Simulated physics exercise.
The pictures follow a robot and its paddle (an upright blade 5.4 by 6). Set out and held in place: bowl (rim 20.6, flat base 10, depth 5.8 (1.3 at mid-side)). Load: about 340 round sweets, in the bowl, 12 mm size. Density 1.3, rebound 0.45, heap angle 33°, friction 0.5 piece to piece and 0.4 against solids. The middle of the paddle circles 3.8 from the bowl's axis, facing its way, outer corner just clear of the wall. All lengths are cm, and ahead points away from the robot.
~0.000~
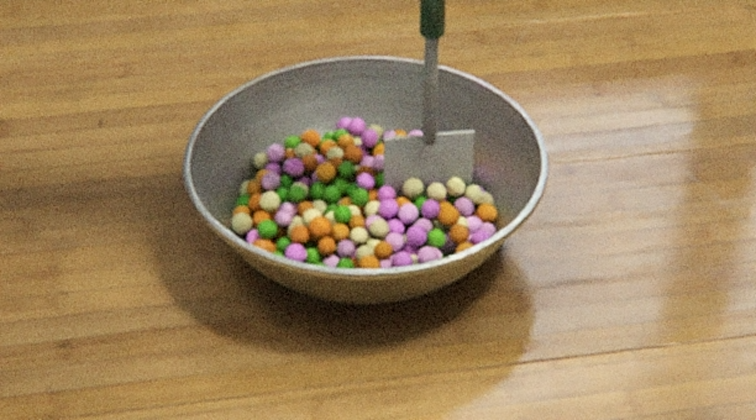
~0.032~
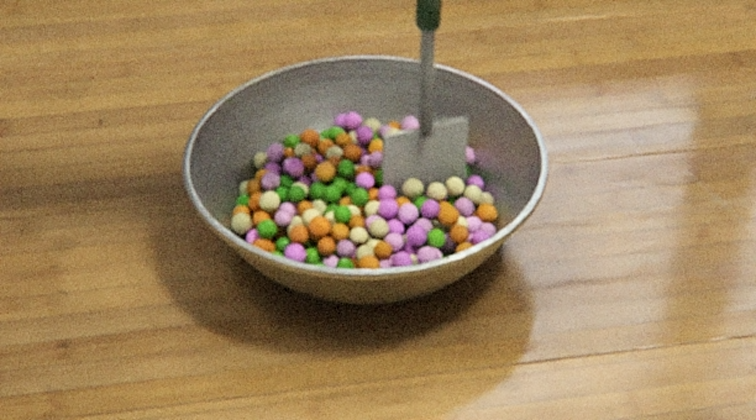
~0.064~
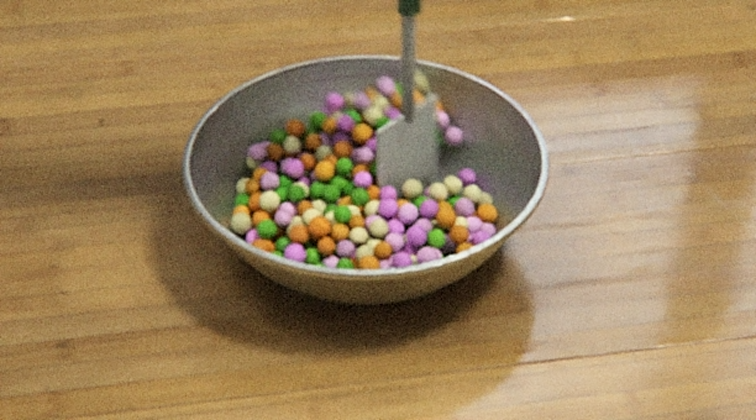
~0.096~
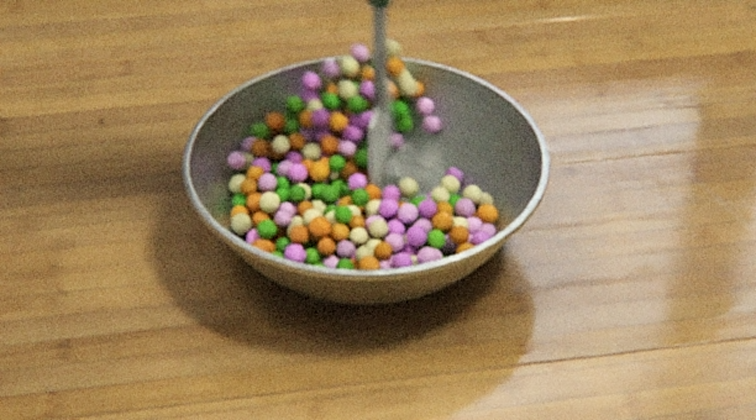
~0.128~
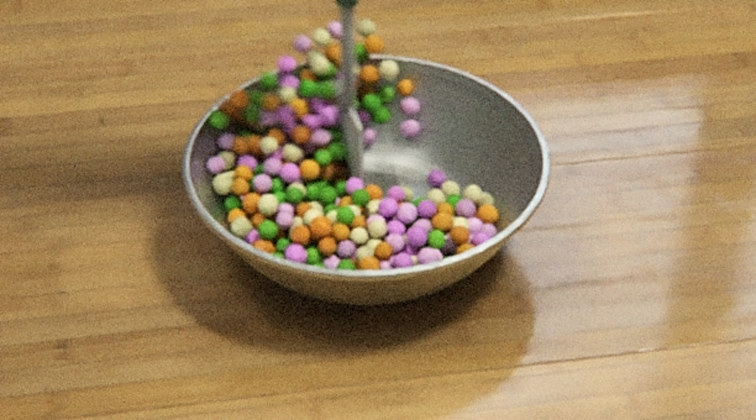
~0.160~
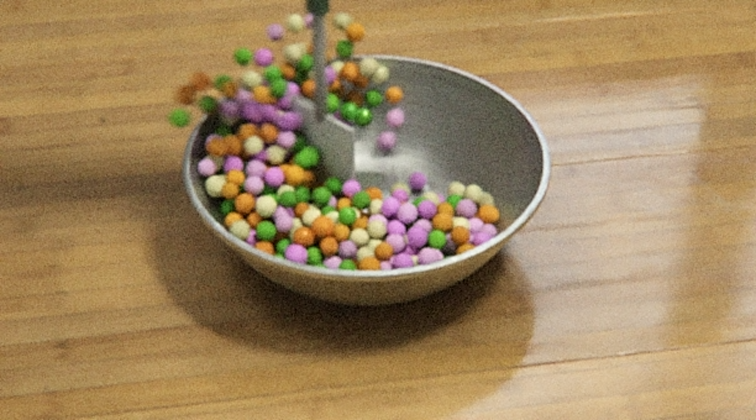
A green-handled paddle swept leftward through a metal bowl of colourful round sweets on a wooden table, pushing them up into a loose heap at the back left, with several flying above the rim.
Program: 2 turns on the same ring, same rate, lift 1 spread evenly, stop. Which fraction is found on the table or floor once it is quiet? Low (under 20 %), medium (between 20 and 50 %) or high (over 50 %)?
Answer: Medium; between 20 and 50 % of the round sweets finish on the table or floor.
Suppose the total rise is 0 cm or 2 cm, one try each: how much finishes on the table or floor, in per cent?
About 45 and 25 per cent.
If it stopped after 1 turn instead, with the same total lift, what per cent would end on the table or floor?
In that case some 25 per cent.
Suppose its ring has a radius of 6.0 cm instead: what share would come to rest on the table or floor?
It would be near 20 per cent.
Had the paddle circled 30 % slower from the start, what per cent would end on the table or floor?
In that case some 15 per cent.
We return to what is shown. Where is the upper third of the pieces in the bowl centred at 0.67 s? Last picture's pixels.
Around (294, 205).
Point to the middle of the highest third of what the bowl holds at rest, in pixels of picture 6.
Around (415, 179).
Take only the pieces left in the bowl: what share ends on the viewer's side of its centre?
About 45 per cent.
After 0.42 s, 356° round, highest piece 9 above the table; 262 in the bowl, 50 on the table or floor, 28 in flight or on the tool.
After 0.67 s, 227° round, highest piece 8 above the table; 236 in the bowl, 100 on the table or floor, 4 in flight or on the tool.
After 1.00 s, 0° round, highest piece 6 above the table; 230 in the bowl, 110 on the table or floor.
After 1.70 s, 0° round, highest piece 4 above the table; 230 in the bowl, 110 on the table or floor.
At rest, 230 in the bowl, 110 on the table or floor. That is 32 % on the table or floor.
